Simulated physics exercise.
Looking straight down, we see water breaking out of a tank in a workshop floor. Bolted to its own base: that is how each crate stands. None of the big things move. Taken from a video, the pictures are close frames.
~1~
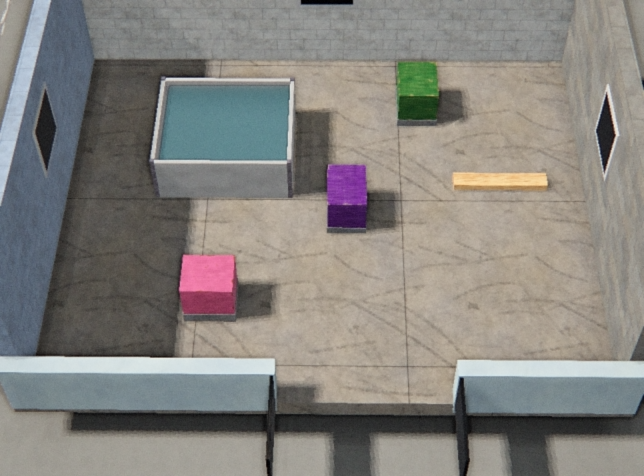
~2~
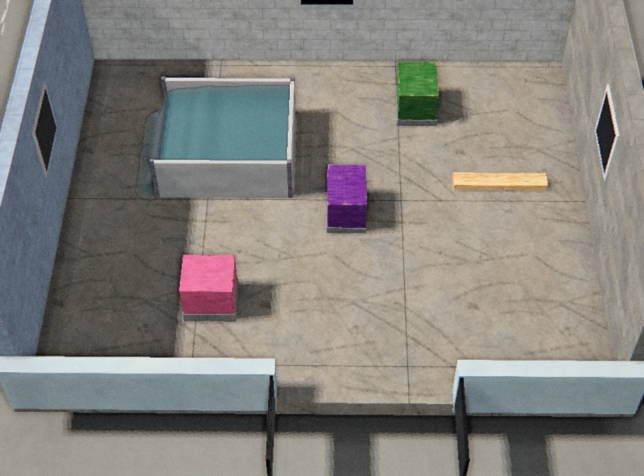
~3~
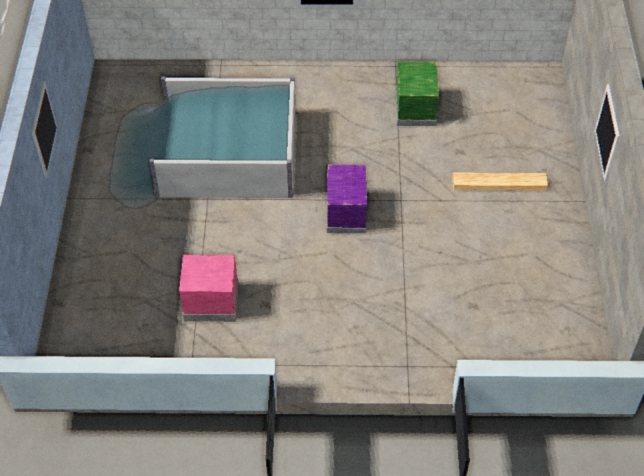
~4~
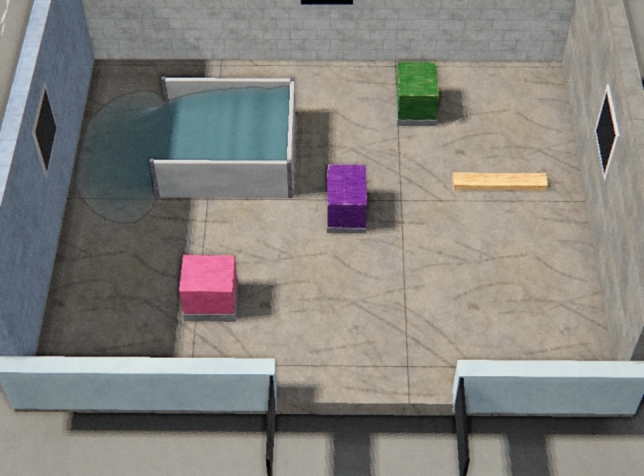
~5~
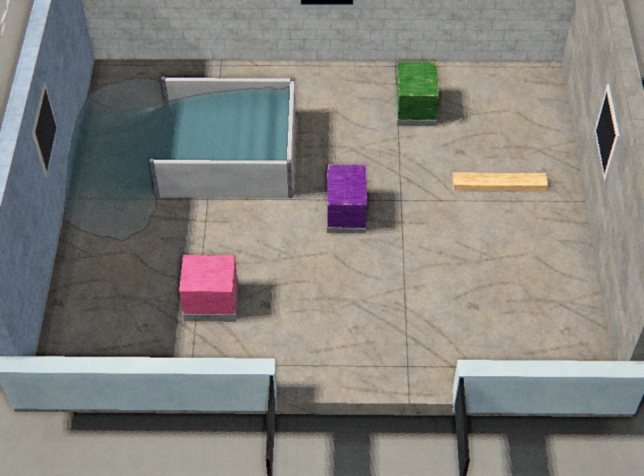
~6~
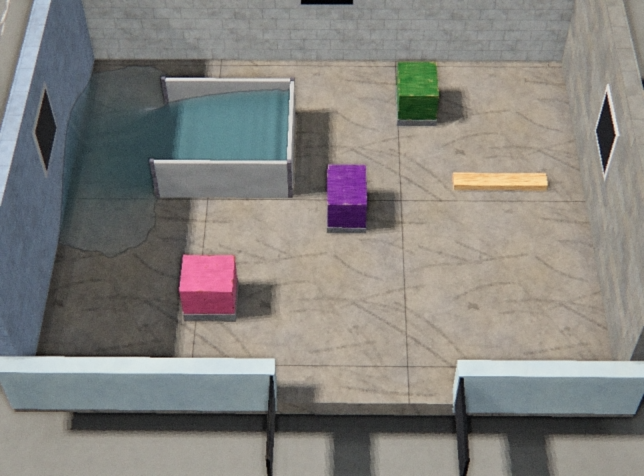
The clip opens on a walled workshop floor with a tank of still water, a pink, a purple and a green crate, and a wooden plank. Water pours from the tank's left side and spreads to the left wall, then fans out along it as the tank's level drops; the crates stay still.
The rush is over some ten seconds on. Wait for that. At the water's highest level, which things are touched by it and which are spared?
In order: The purple crate stays above the water, the pink crate stays above the water, the green crate is not above the water.
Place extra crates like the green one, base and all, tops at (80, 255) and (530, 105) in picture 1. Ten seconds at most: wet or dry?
Going in order, the first does get wet and the second stays untouched.
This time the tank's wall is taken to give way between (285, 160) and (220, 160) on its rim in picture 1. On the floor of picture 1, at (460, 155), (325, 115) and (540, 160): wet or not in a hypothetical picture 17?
Order as asked: Untouched, untouched, untouched.
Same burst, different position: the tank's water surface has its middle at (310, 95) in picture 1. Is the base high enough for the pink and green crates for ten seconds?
I reckon the pink one is unharmed, while the green one is unharmed.
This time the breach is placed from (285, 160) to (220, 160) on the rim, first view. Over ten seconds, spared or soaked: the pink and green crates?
First the pink: It gets reached; then the green: It is never reached.
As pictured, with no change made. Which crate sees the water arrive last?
That would be the purple-painted one.
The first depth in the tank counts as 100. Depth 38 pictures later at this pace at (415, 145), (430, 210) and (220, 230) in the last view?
2, 2 and 0 in a hundred, in turn.
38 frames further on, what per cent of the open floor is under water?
The answer is around 80 per cent.
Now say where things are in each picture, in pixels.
The first frame shows still water in the water tank at (225, 123).
In the second frame, the front is at a hidden place, out from the gap at (164, 142).
In the third frame, water pours out at (164, 144) and has run to (140, 109).
In the fourth frame, the front is at (119, 101), out from the gap at (164, 146).
In the fifth frame, water pours out at (165, 146) and has run to (88, 99).
In the sixth frame, the front is at (92, 76), out from the gap at (165, 146).
A moment on, water covers 15 % of the floor; the purple crate not reached, the pink crate not reached, the green crate not reached.
Next, water covers 25 % of the floor; the purple crate not reached, the pink crate not reached, the green crate not reached.
Then, water covers 45 % of the floor; the purple crate not reached, the pink crate water round its plinth, the green crate water round its plinth.
Later, water covers 80 % of the floor; the purple crate water round its plinth, the pink crate water round its plinth, the green crate water round its plinth.
In the end, water covers 100 % of the floor; the purple crate stayed above the water, the pink crate stayed above the water, the green crate was topped.
